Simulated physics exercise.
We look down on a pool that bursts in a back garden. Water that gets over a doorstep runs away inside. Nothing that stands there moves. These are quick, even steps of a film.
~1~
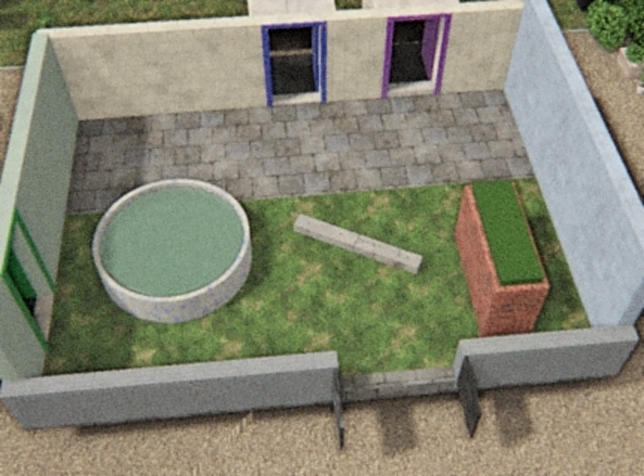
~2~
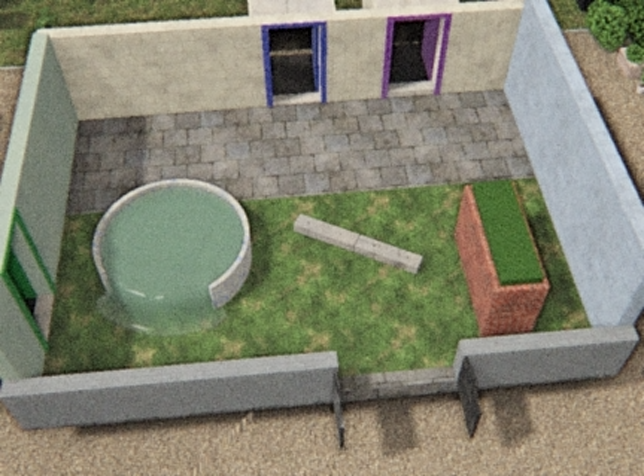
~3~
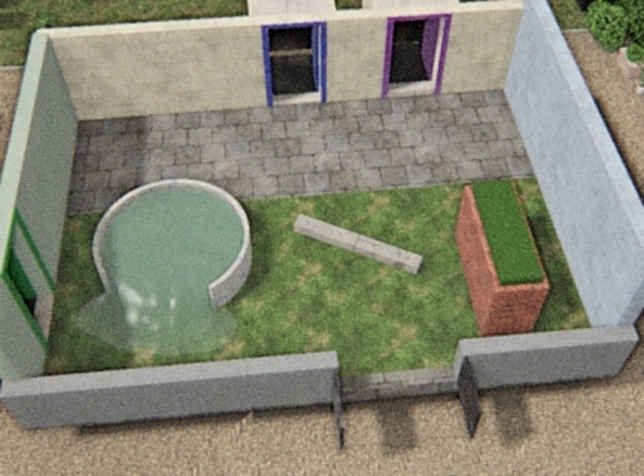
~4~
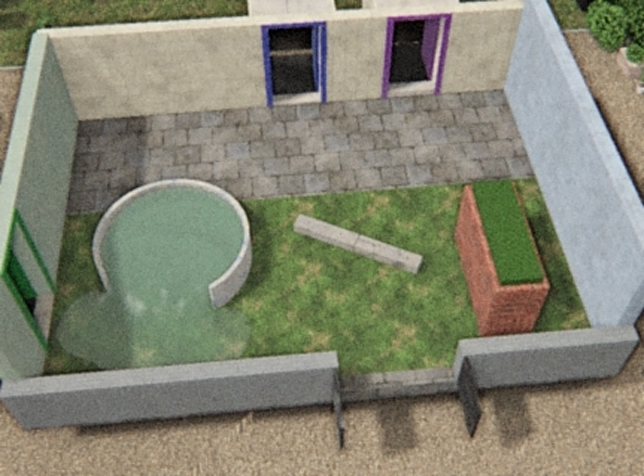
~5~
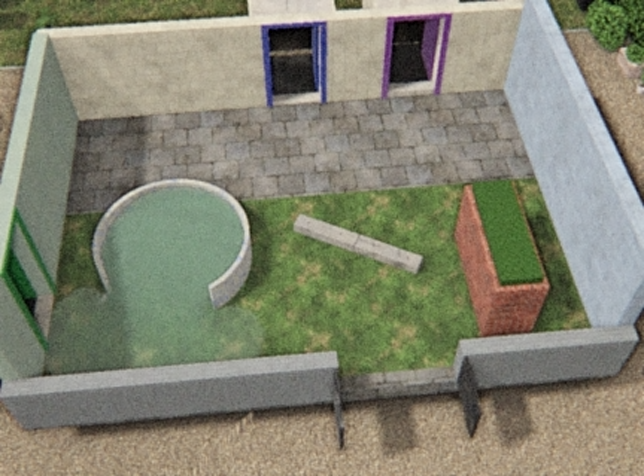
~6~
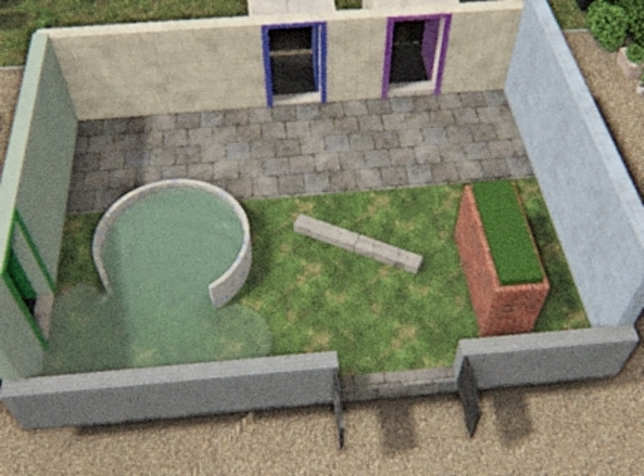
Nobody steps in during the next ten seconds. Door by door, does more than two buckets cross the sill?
One by one: The blue door admits no more than that; the green door lets in a lot; the purple door admits no more than that.
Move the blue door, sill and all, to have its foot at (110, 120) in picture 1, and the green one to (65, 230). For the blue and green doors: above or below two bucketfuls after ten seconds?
The blue one is over, the green one floods.
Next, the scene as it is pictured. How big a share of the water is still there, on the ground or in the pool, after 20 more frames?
Near 94 in a hundred.
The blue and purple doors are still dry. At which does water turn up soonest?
It is the door marked blue.
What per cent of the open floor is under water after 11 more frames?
Close to 15 %.
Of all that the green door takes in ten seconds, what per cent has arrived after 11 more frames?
Roughly 10 per cent.
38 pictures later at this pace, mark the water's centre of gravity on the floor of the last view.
Near (205, 275).
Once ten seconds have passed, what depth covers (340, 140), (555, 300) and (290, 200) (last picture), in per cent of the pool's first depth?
Roughly 4, 4 and 4 per cent, in turn.
A moment on, water covers 15 % of the floor; the blue door not reached, the green door under two buckets in, the purple door not reached.
Next, water covers 15 % of the floor; the blue door not reached, the green door over two buckets in, the purple door not reached.
Then, water covers 30 % of the floor; the blue door not reached, the green door far over two buckets in, the purple door not reached.
Later, water covers 50 % of the floor; the blue door not reached, the green door far over two buckets in, the purple door not reached.
In the end, water covers 75 % of the floor; the blue door wet at the sill, nothing in, the green door far over two buckets in, the purple door not reached.
